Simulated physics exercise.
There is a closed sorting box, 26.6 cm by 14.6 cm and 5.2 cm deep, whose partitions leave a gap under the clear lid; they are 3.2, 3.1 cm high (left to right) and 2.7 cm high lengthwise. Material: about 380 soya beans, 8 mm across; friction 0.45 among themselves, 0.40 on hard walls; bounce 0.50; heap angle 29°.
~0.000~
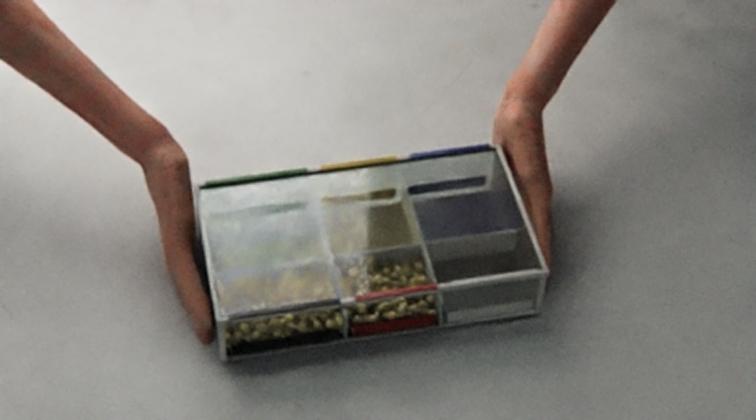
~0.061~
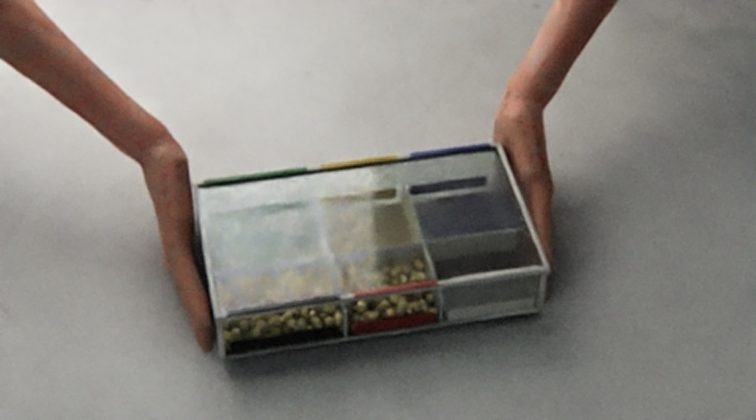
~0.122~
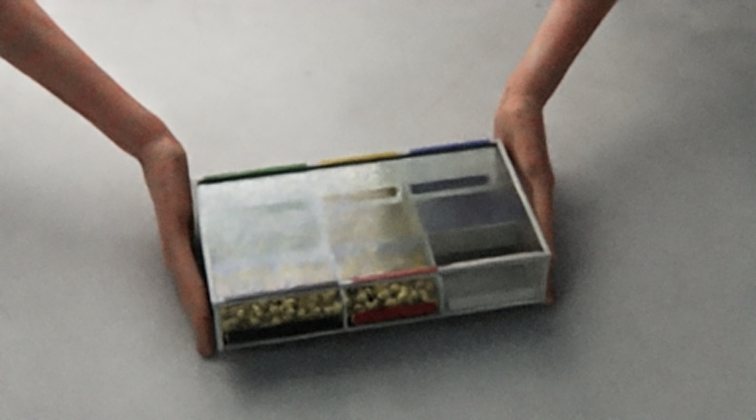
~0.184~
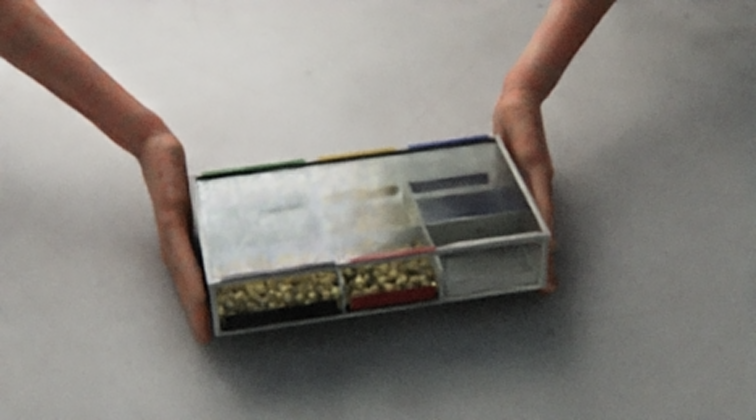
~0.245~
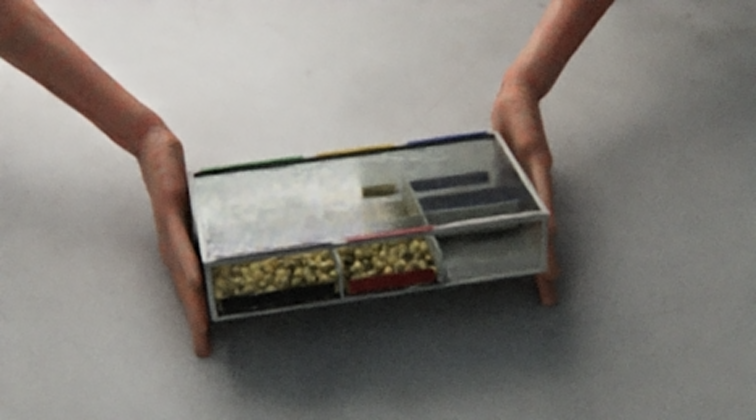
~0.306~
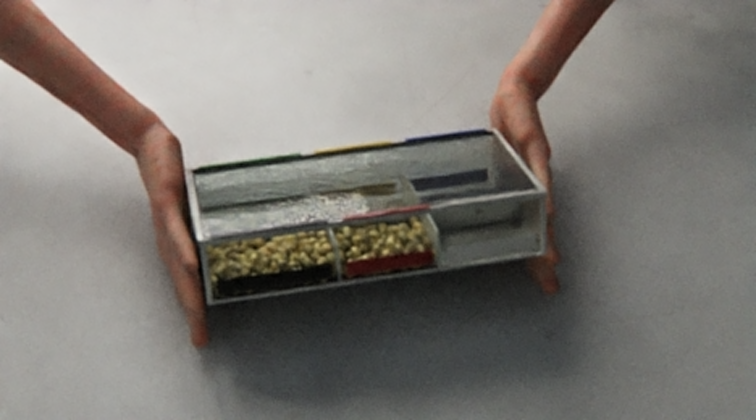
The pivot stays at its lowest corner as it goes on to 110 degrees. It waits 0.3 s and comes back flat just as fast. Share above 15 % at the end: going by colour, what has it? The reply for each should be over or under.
For red it is under, for blue it is under, for green it is over, for yellow it is over, for white it is under, for black it is under.
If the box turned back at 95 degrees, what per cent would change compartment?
Result: Some 90 %.
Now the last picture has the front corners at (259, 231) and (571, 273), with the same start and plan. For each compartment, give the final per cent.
By the end, red has 0%, blue has 40%, green has 0%, yellow has 0%, white has 60% and black has 0%.
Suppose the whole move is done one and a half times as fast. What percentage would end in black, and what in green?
In that case black would keep 0 % and green would keep 60 %.
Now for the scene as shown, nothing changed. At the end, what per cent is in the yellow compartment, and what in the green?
Yellow 35 %, green 60 %.
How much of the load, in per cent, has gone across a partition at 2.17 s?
It comes to some 100 per cent.
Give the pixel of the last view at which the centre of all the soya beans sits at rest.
Estimated resting centre: Around (295, 230).
After 1.43 s, tilt 110 degrees; blue 5 %, green 60 %, yellow 35 %.
After 2.17 s, tilt 55 degrees; blue 5 %, green 60 %, yellow 35 %.
Then, at 2.94 s, tilt 0 degrees; blue 5 %, green 60 %, yellow 35 %.
In the end, at 3.5 s, red 0 %, blue 5 %, green 60 %, yellow 35 %, white 0 %, black 0 %.
